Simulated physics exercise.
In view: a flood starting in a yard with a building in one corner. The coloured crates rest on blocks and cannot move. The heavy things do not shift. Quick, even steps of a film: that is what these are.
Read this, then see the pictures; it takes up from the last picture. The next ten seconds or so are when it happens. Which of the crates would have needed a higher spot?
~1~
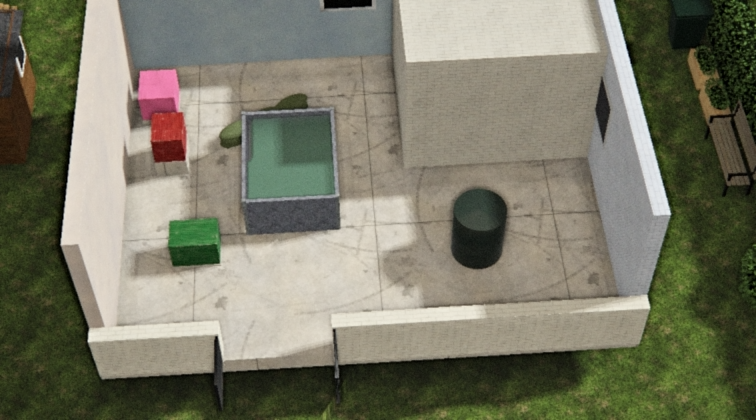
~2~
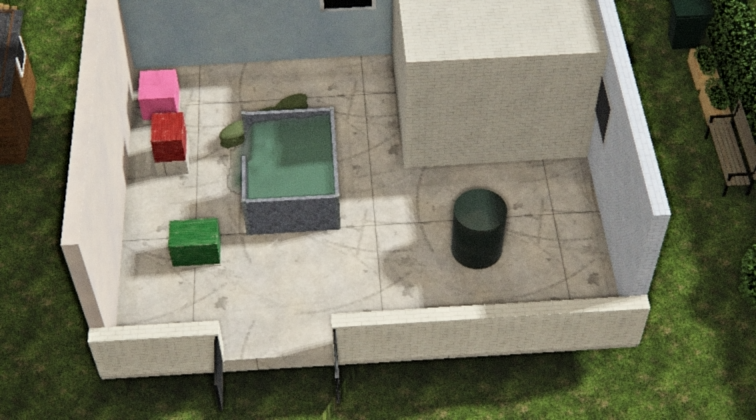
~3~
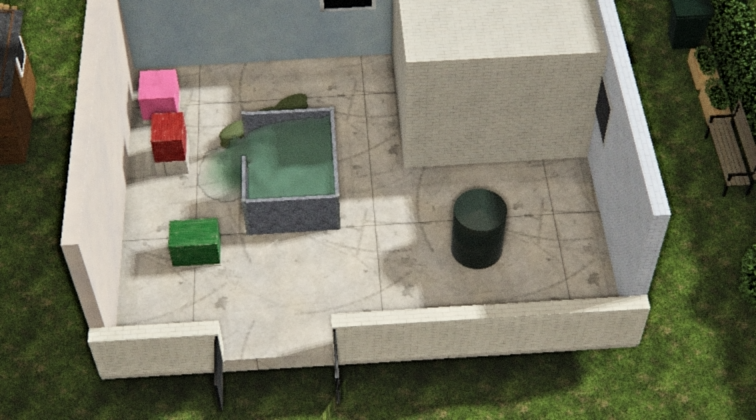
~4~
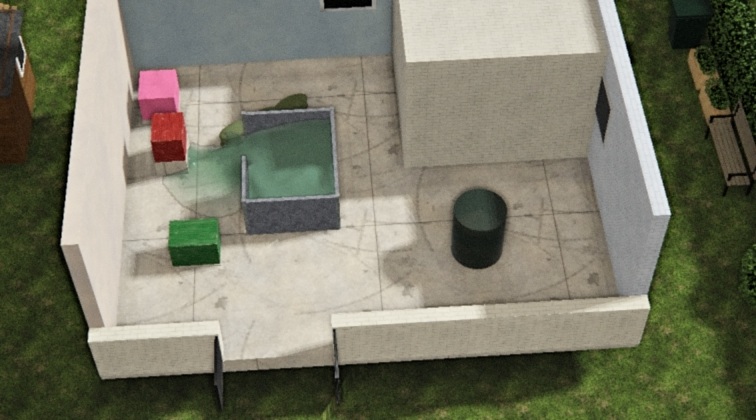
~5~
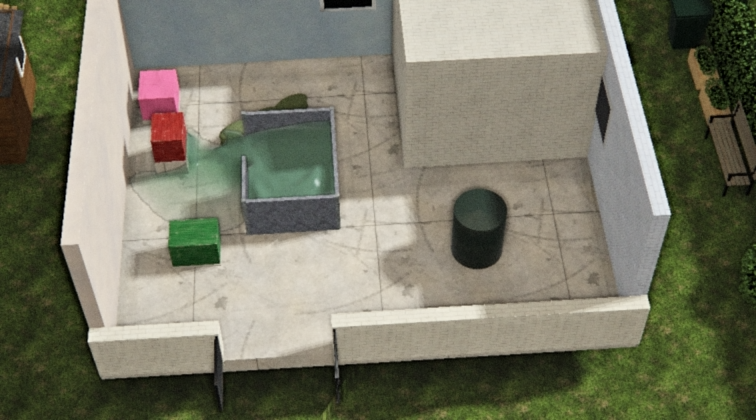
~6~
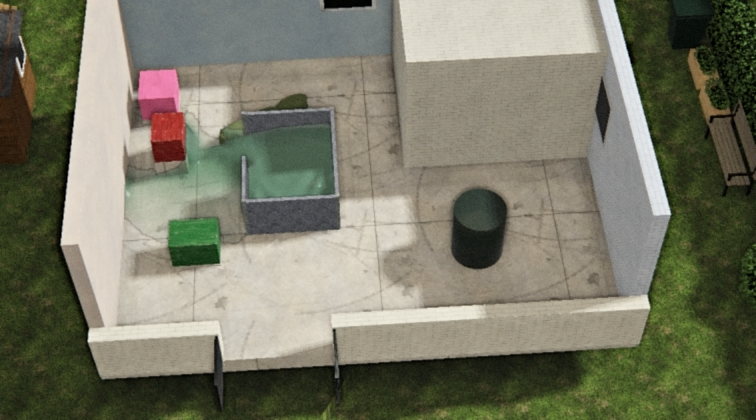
The red crate is going to be reached by the water; the green crate is going to be reached by the water; the pink crate is going to be reached by the water.
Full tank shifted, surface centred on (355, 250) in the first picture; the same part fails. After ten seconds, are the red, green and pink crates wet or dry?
Going through them, the red one is left untouched, the green one gets flooded and the pink one gets flooded.
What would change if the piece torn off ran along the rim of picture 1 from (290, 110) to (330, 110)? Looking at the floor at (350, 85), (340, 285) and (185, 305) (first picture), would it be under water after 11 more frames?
As listed: Flooded, no water, not flooded.
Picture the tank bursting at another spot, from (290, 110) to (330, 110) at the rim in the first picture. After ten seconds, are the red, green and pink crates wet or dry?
In that case the red crate is never flooded, the green crate is flooded and the pink crate is flooded.
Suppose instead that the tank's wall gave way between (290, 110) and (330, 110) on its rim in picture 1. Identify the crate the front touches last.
That would be the green crate.
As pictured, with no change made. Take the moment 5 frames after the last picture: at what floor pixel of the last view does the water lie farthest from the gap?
Close to (119, 306), I think.
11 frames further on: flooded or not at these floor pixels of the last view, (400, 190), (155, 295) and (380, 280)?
Result by point, in sequence: Unwetted, then waterlogged, then unwetted.
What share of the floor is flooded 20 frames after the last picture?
Around 50 percent, give or take.
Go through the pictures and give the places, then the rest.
Still water in the tank at (289, 157), in the first picture.
Water pours out at (248, 159) and has run to a hidden place, in the second picture.
Water pours out at (248, 159) and has run to (204, 185), in the third picture.
The front is at (169, 184), out from the gap at (249, 160), in the fourth picture.
Water pours out at (249, 160) and has run to (138, 186), in the fifth picture.
Water pours out at (249, 159) and has run to (125, 211), in the sixth picture.
A moment on, water covers 20 % of the floor; the red crate water round its plinth, the green crate water round its plinth, the pink crate water round its plinth.
Next, water covers 35 % of the floor; the red crate water round its plinth, the green crate water round its plinth, the pink crate water round its plinth.
Then, water covers 50 % of the floor; the red crate water round its plinth, the green crate water round its plinth, the pink crate water round its plinth.
Later, water covers 80 % of the floor; the red crate water round its plinth, the green crate water round its plinth, the pink crate water round its plinth.
In the end, water covers 95 % of the floor; the red crate was topped, the green crate was topped, the pink crate was topped.
